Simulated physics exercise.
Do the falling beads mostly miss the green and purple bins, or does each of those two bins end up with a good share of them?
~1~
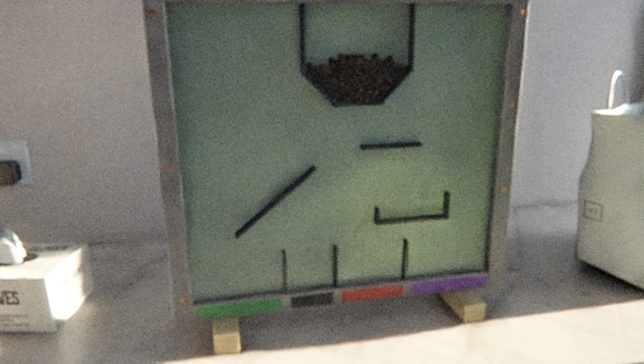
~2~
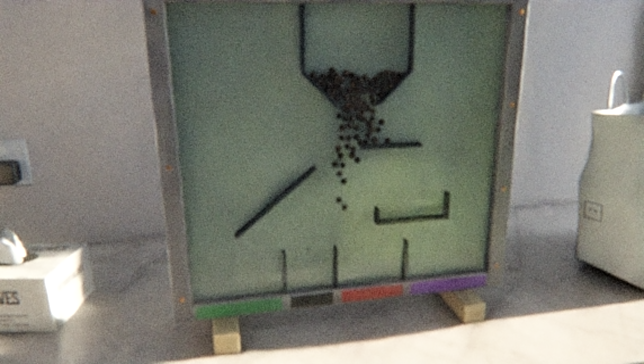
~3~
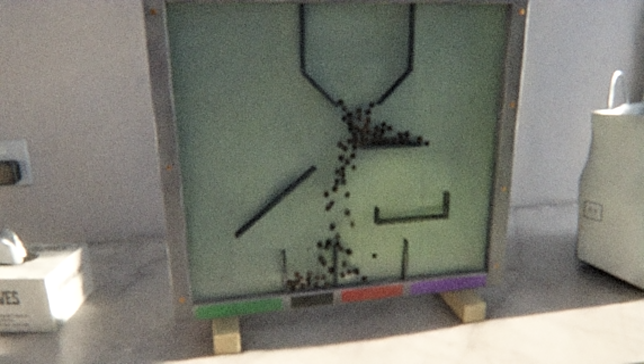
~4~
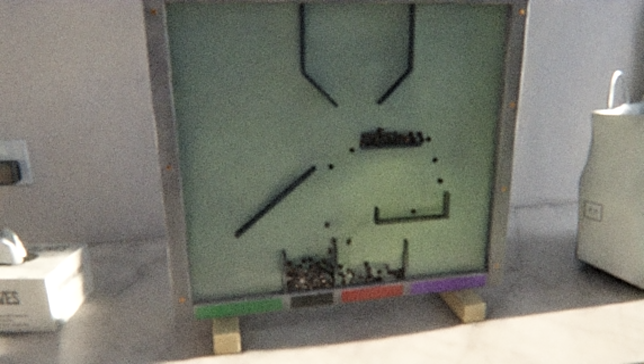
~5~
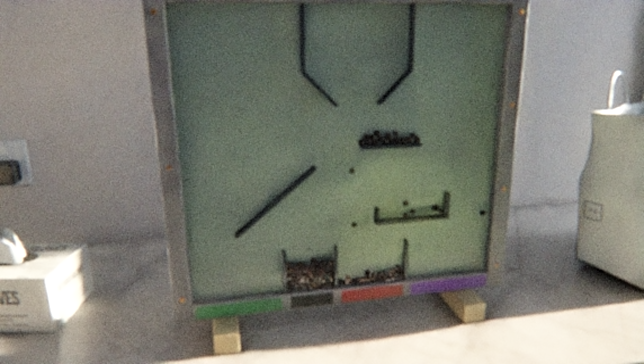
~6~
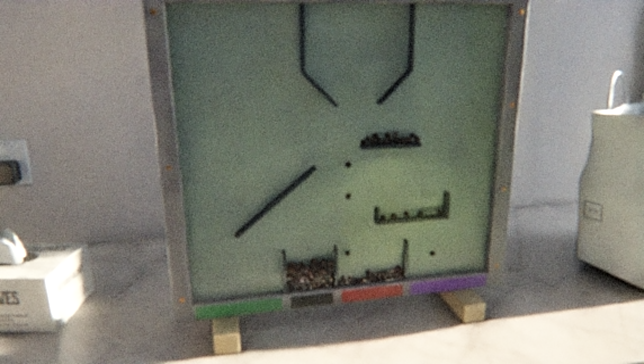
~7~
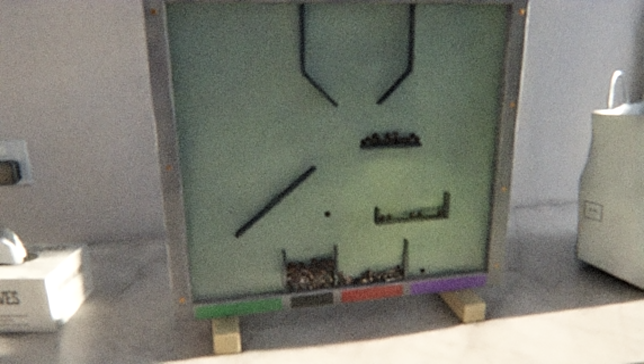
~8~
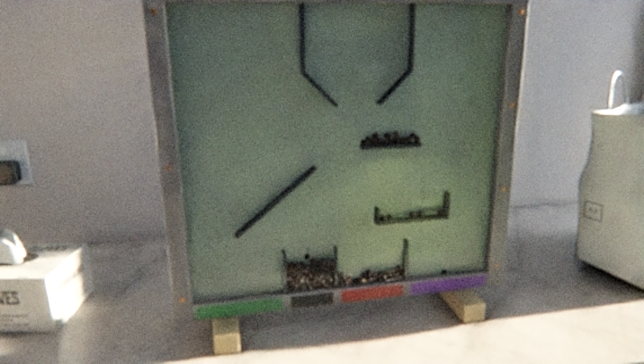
They mostly miss the green and purple bins, which end up with hardly any beads. The black bin gets the biggest pile and the red bin also gets a good share.
